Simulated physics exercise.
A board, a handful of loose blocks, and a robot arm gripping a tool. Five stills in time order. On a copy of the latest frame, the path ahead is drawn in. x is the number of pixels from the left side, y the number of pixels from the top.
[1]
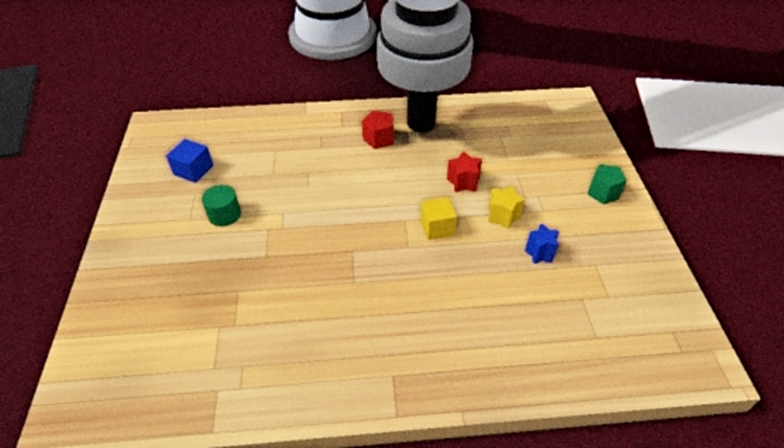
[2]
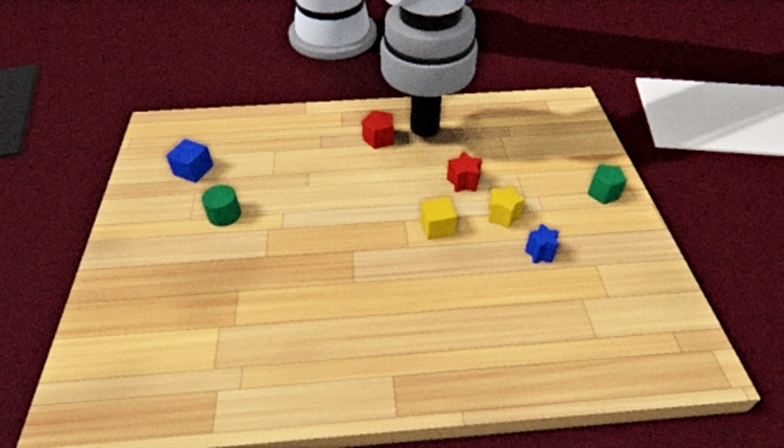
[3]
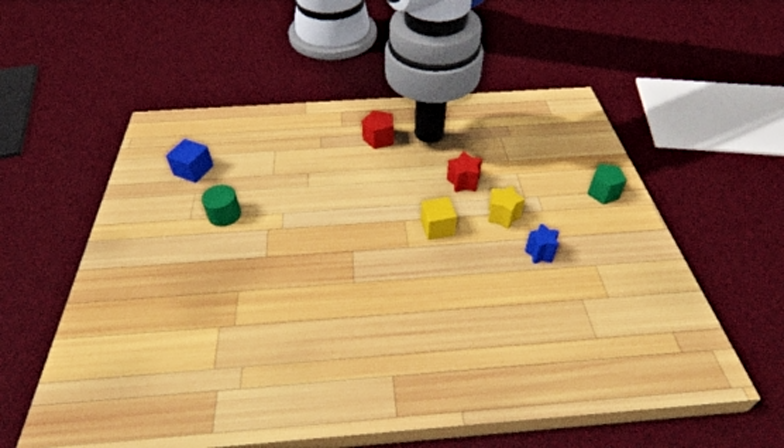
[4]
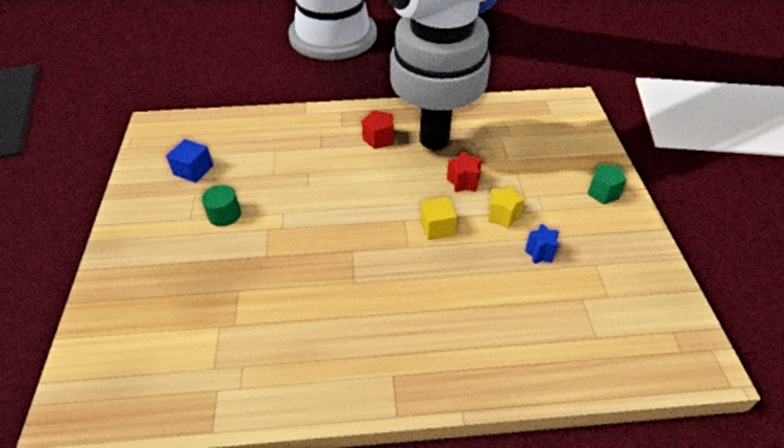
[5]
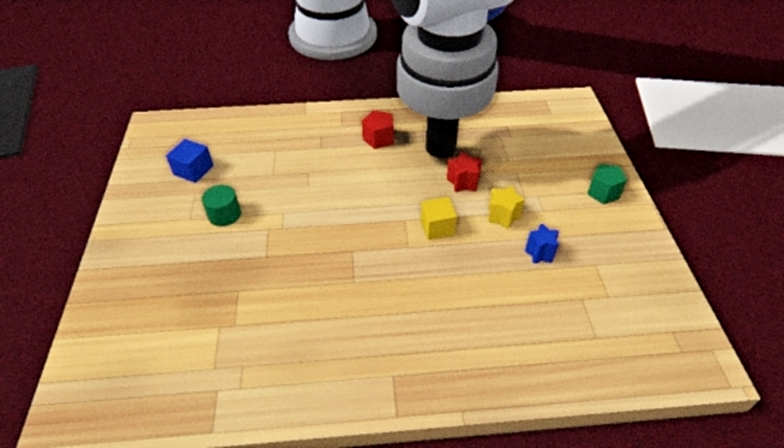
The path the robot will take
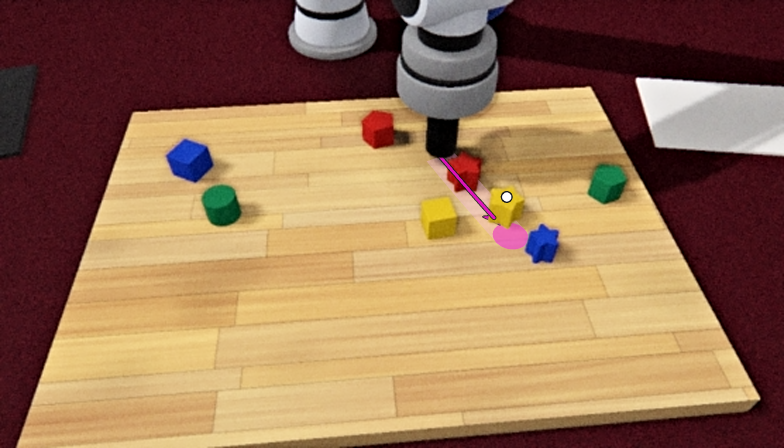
A pale wooden board lies on a dark red surface, seen from above at an angle by a still camera. Blue and green blocks sit at left, a red one near the back, red, yellow and blue blocks cluster right of centre, and a green one rests far right. The robot arm's dark-tipped tool slides slightly forward and right toward the red star, pushing nothing.
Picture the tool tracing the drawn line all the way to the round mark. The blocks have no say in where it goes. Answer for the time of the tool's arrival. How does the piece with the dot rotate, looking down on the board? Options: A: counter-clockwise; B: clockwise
My pick is A.
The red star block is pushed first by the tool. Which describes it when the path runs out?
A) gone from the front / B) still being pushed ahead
It's B.
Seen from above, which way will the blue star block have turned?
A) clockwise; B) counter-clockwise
A
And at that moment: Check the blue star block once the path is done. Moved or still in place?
By the last moment, the blue star block will have left its place.
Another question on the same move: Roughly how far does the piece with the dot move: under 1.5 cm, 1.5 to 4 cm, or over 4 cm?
Answer: More than 4 cm.
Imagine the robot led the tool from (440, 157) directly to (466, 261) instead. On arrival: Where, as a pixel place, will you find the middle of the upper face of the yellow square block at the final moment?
It should be at about (431, 229).
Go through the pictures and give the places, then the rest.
Lower end of the tool at (421, 123), tops of blocks, yellow square block at (439, 209), red star block at (466, 163), yellow star block at (507, 197), blue star block at (546, 235), in the first frame.
Tool at (425, 128), blocks as before, in the second frame.
Tool at (429, 134), blocks as before, in the third frame.
Tool at (435, 140), blocks as before, in the fourth frame.
Tool at (441, 148), yellow square block at (439, 209), red star block at (466, 163), yellow star block at (507, 197), blue star block at (546, 235), in the fifth frame.
The drawn path runs straight from (440, 157) to (510, 236); the dot is on the yellow star block.
On the path given first. One third of the way, tool at (463, 173); red star block at (482, 179); yellow star block at (509, 199).
Two thirds of the way, tool at (487, 200); red star block at (507, 209); yellow star block at (538, 218), turned 55° anticlockwise; blue star block at (549, 238).
At the end, tool at (512, 228); yellow square block not moved; red star block at (536, 238); yellow star block at (568, 236), turned 75° anticlockwise; blue star block at (573, 259), turned 60° clockwise.
